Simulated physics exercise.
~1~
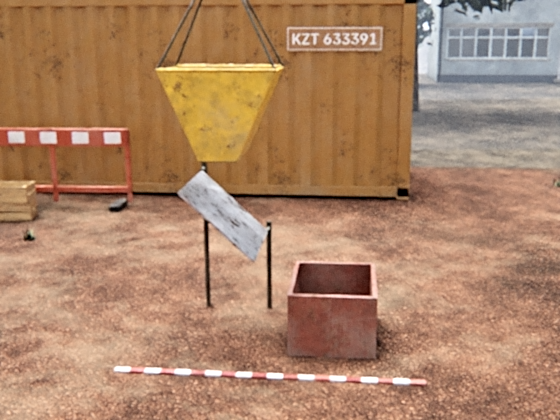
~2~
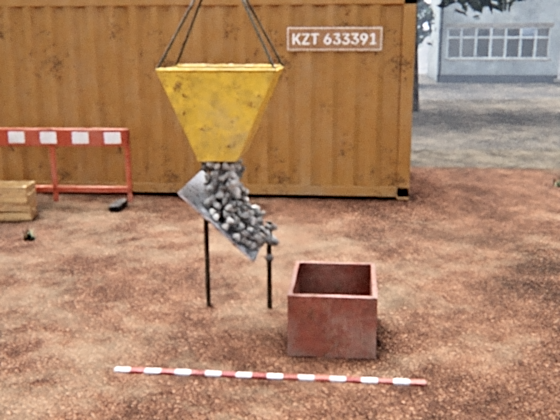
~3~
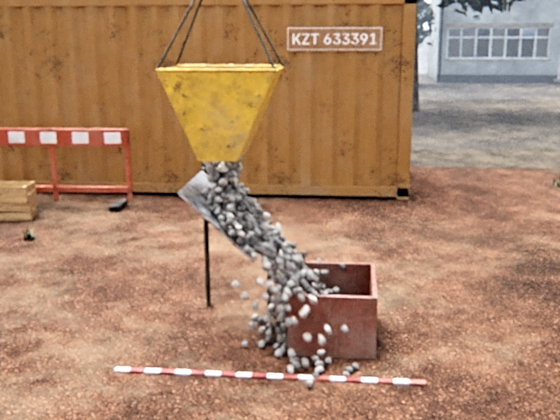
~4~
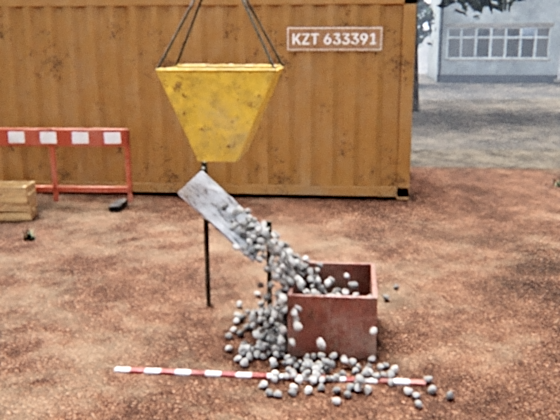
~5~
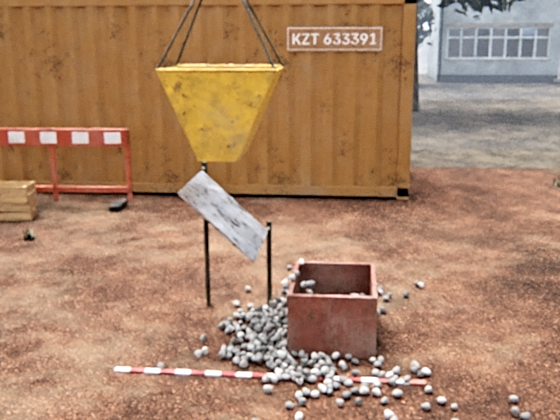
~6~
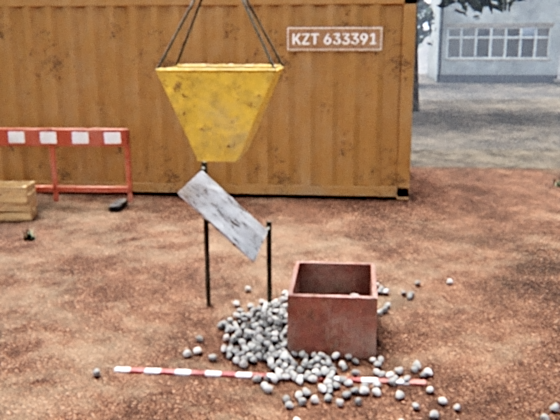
Round grey stones pouring from a hanging yellow skip, sliding down a sloping steel plate, and ending partly in a reddish bin, partly scattered around it.
